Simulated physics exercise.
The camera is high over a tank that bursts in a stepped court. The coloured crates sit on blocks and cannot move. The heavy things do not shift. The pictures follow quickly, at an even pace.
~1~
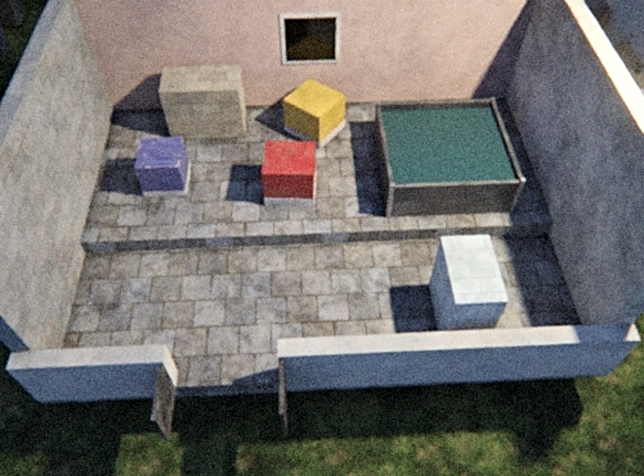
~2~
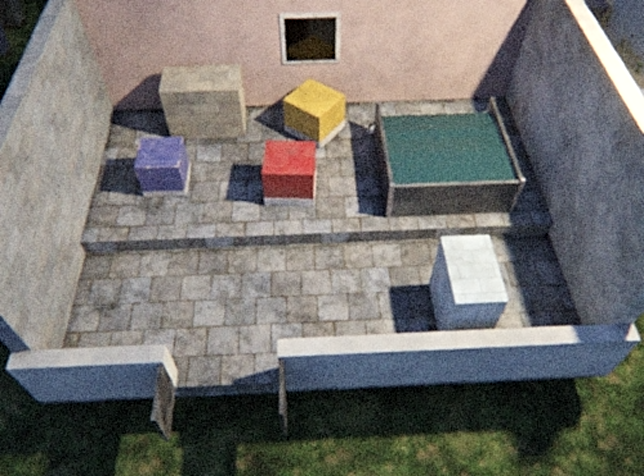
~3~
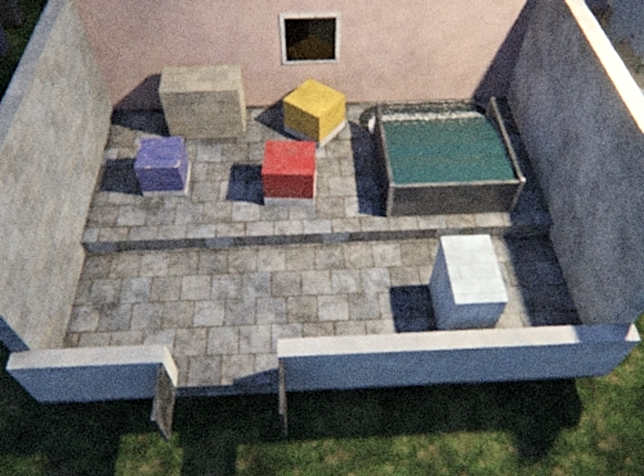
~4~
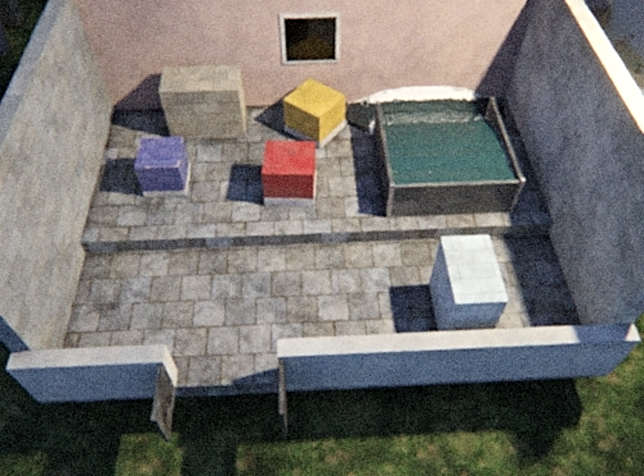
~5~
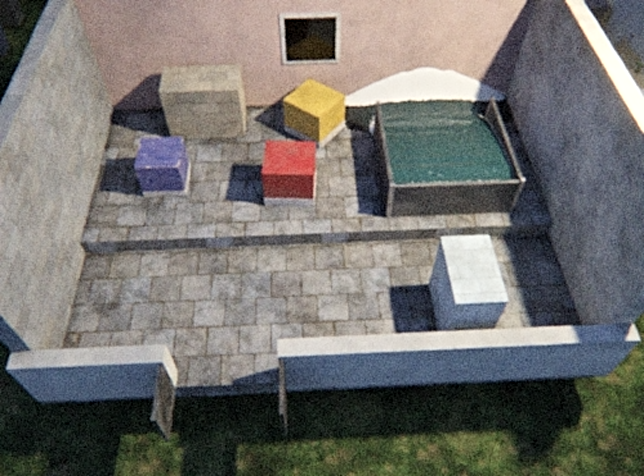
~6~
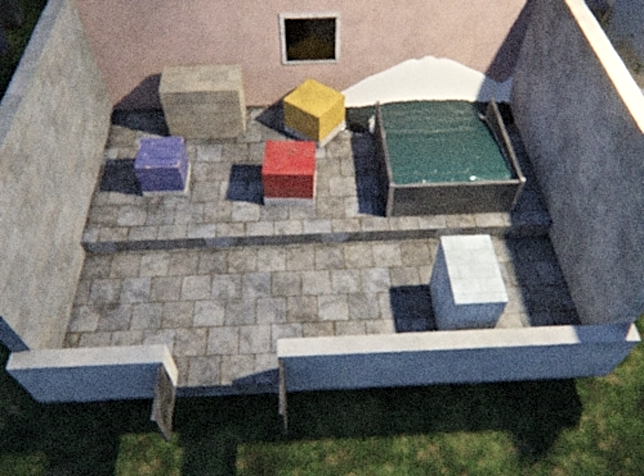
A paved, stepped court enclosed by walls, with grass outside, is seen from high above by a camera that stays still. A beige block, a purple, a red and a yellow cube stand on the upper level left of an open tank of green water, with a white block below. The tank's far side gives way, and pale, foamy water pours out, spreading along the back wall.
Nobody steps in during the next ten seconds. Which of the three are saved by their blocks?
The red crate keeps dry; the blue crate keeps dry; the yellow crate is soaked.
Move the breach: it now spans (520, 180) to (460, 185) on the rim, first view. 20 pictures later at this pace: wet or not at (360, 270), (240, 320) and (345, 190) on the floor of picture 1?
In that order: Flooded, awash, free of water.
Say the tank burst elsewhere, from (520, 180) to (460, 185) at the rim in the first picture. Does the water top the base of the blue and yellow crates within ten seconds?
Then: Blue crate is safe, yellow crate is safe.
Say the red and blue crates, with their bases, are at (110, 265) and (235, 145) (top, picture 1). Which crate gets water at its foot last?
I say the red one.
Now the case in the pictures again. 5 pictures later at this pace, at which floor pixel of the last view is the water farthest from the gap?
Close to (232, 109).
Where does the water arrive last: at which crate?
It is the blue one.
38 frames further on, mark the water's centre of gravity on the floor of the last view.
Close to (403, 190).
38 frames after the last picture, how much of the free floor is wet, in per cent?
I make it 75 per cent.
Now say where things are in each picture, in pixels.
The first picture shows the open tank at (445, 143) is whole and still.
In the second picture, water pours out on the open tank's far side and has run to (371, 131).
In the third picture, water pours out on the open tank's far side and has run to (362, 120).
In the fourth picture, the front is at a hidden place, out from the gap on the open tank's far side.
In the fifth picture, water pours out on the open tank's far side and has run to a hidden place.
In the sixth picture, the front is at a hidden place, out from the gap on the open tank's far side.
A moment on, water covers 15 % of the floor; the red crate not reached, the blue crate not reached, the yellow crate water round its plinth.
Next, water covers 25 % of the floor; the red crate water round its plinth, the blue crate not reached, the yellow crate water round its plinth.
Then, water covers 55 % of the floor; the red crate water round its plinth, the blue crate water round its plinth, the yellow crate water round its plinth.
Later, water covers 75 % of the floor; the red crate water round its plinth, the blue crate water round its plinth, the yellow crate water round its plinth.
In the end, water covers 85 % of the floor; the red crate stayed above the water, the blue crate stayed above the water, the yellow crate was topped.
